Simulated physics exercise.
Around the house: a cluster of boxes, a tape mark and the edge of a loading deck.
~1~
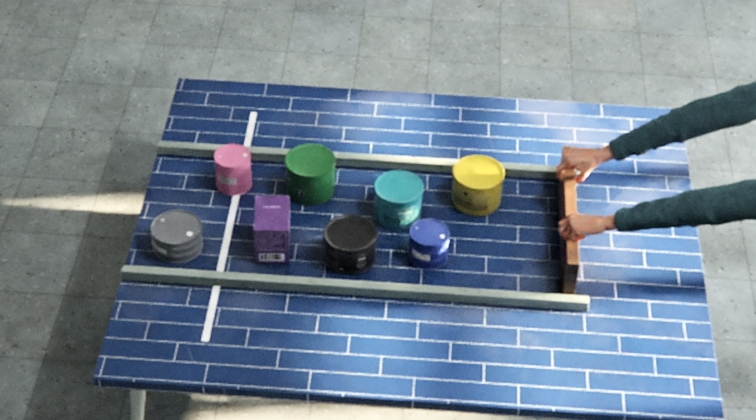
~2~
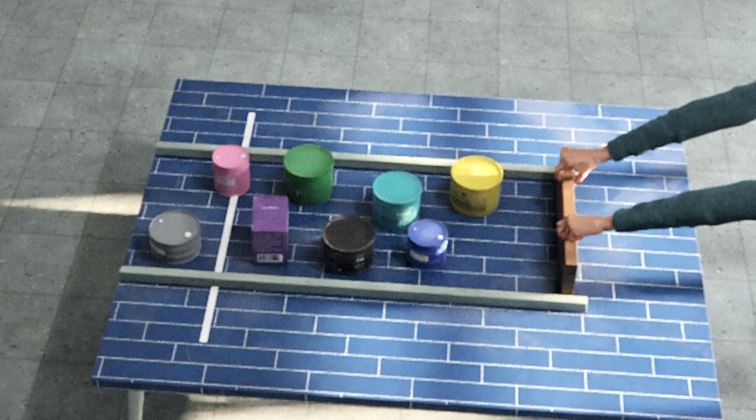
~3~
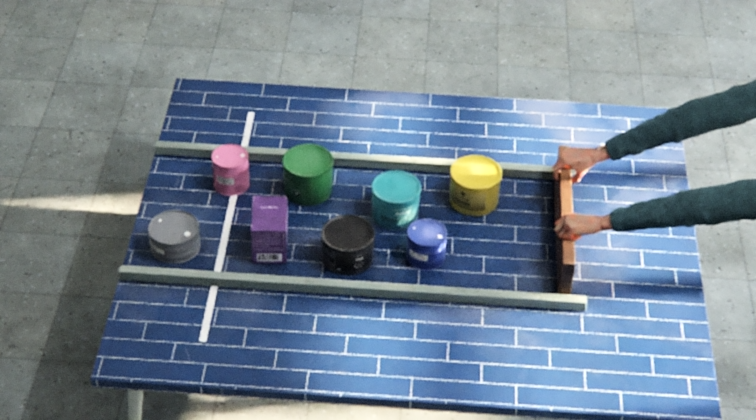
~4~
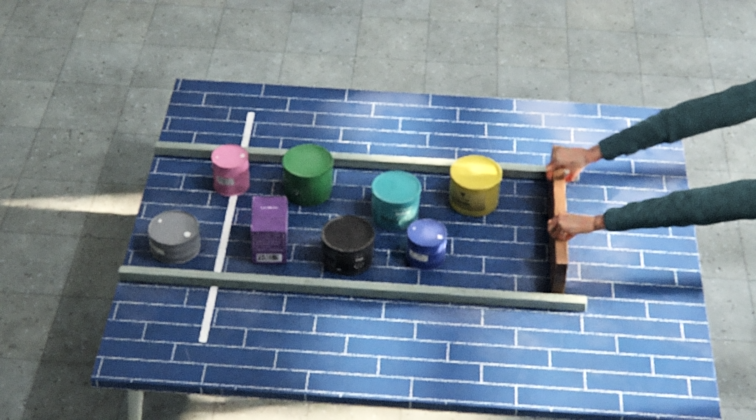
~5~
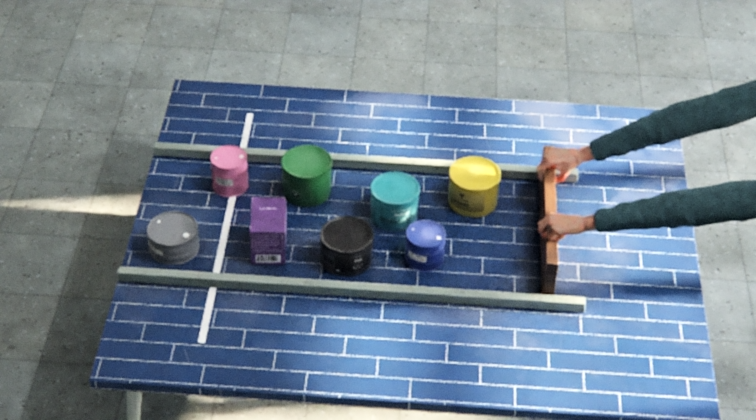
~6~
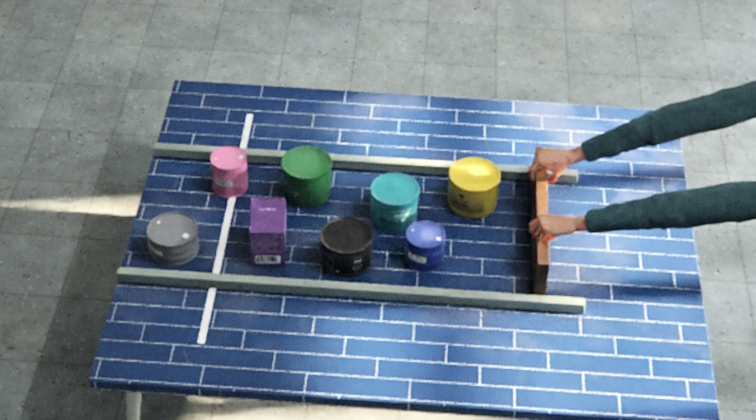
Two hands slide a wooden plank slightly left along rails toward several colored containers.
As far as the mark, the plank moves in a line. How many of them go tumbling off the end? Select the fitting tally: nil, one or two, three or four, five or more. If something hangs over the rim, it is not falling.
Tally: One or two.
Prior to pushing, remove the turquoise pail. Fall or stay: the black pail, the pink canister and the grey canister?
The black pail? It hangs in there. The pink canister? It drops away. The grey canister? It drops away.
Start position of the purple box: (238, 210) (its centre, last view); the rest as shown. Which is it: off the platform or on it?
From there it holds on.
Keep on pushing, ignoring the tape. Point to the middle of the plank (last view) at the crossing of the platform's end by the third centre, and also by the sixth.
I'd say close to (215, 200), and after that close to (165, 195).
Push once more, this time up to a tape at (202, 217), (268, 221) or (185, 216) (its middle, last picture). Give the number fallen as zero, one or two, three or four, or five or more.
Either three or four; none at all; more than four.
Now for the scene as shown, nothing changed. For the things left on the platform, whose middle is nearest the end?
That's the green pail.
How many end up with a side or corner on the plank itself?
The count in contact is 3.
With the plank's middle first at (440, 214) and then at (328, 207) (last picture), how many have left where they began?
So 3, and at the other place 7.
Soon after, none off yet; grey canister at rest near (173, 238); pink canister at rest near (229, 172); purple box at rest near (268, 232).
Then, none off yet; grey canister at rest near (173, 238); pink canister at rest near (229, 172); purple box moved a little near (255, 230).
Further on, none off yet; grey canister moved a little near (167, 240); pink canister moved about its own width near (172, 169); purple box moved about its own width near (212, 214).
At rest, the number that fall off is one or two; fallen, pink canister and grey canister.
